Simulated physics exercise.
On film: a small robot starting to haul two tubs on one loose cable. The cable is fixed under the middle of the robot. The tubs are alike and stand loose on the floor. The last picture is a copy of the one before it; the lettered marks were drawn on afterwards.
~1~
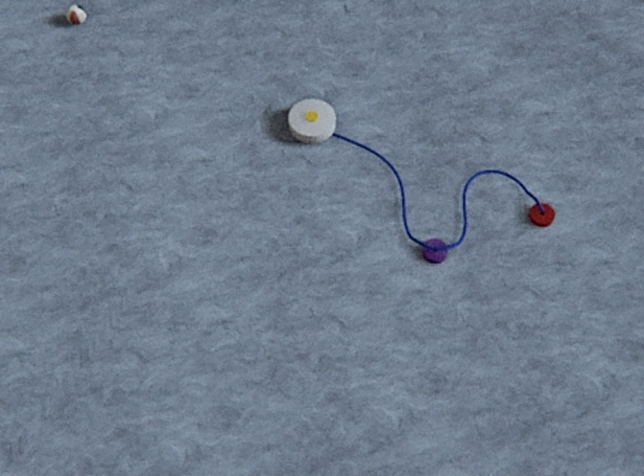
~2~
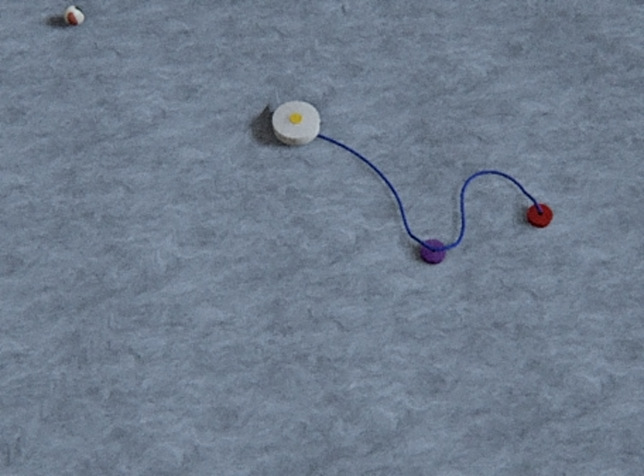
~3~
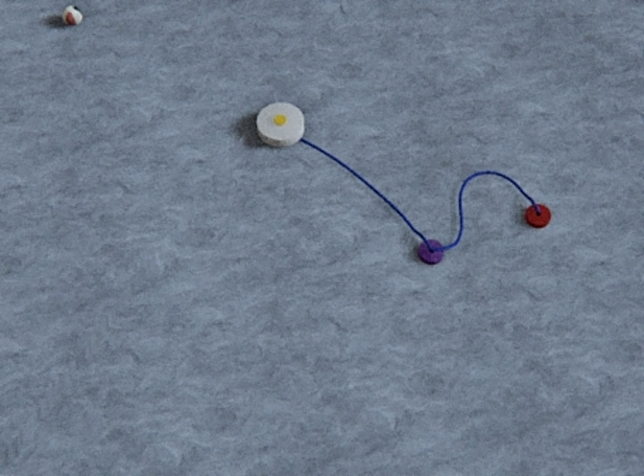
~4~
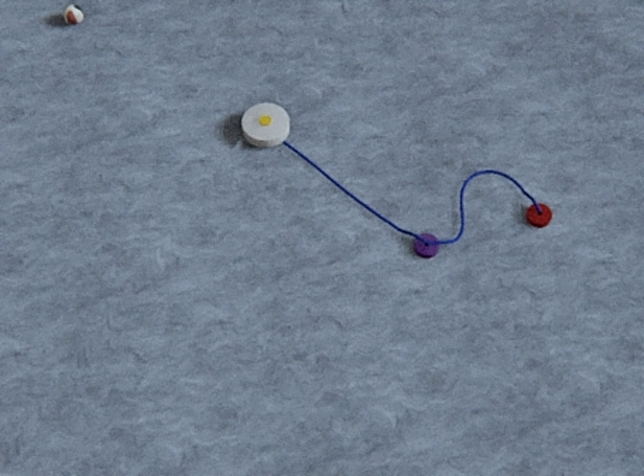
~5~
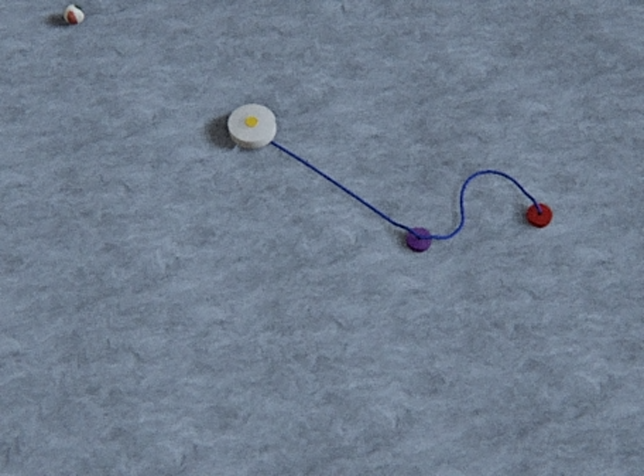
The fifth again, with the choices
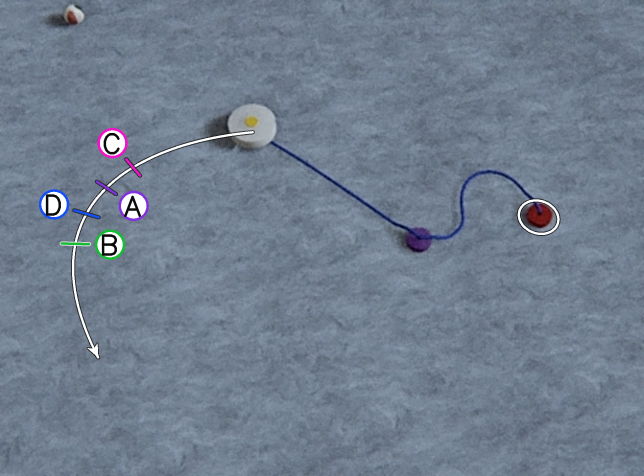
On a blue-grey floor, a white disc moves left, straightening a cord, then drags a purple disc.
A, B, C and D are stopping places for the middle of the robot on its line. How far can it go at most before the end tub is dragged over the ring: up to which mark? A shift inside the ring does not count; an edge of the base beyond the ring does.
At C, and not beyond.
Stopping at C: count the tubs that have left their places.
By then, one.
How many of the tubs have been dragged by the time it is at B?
By then, two.
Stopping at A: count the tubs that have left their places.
Two.
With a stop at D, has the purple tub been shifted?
Yes.
On the copy, A at (106, 188); B at (75, 244); C at (133, 167); D at (86, 214); the ring at (539, 217); the route from (253, 132) via (97, 198) to (98, 358).
On C. First, robot (210, 133); red tub (540, 215); purple tub (393, 220).
Then, robot (166, 146); red tub (540, 215); purple tub (363, 204).
Finally, robot (131, 162); red tub (540, 215); purple tub (338, 194); the ringed tub at the far end is still in its ring.
By contrast, A drags the last tub to (523, 213); B drags the last tub to (495, 210); D drags the last tub to (506, 211).
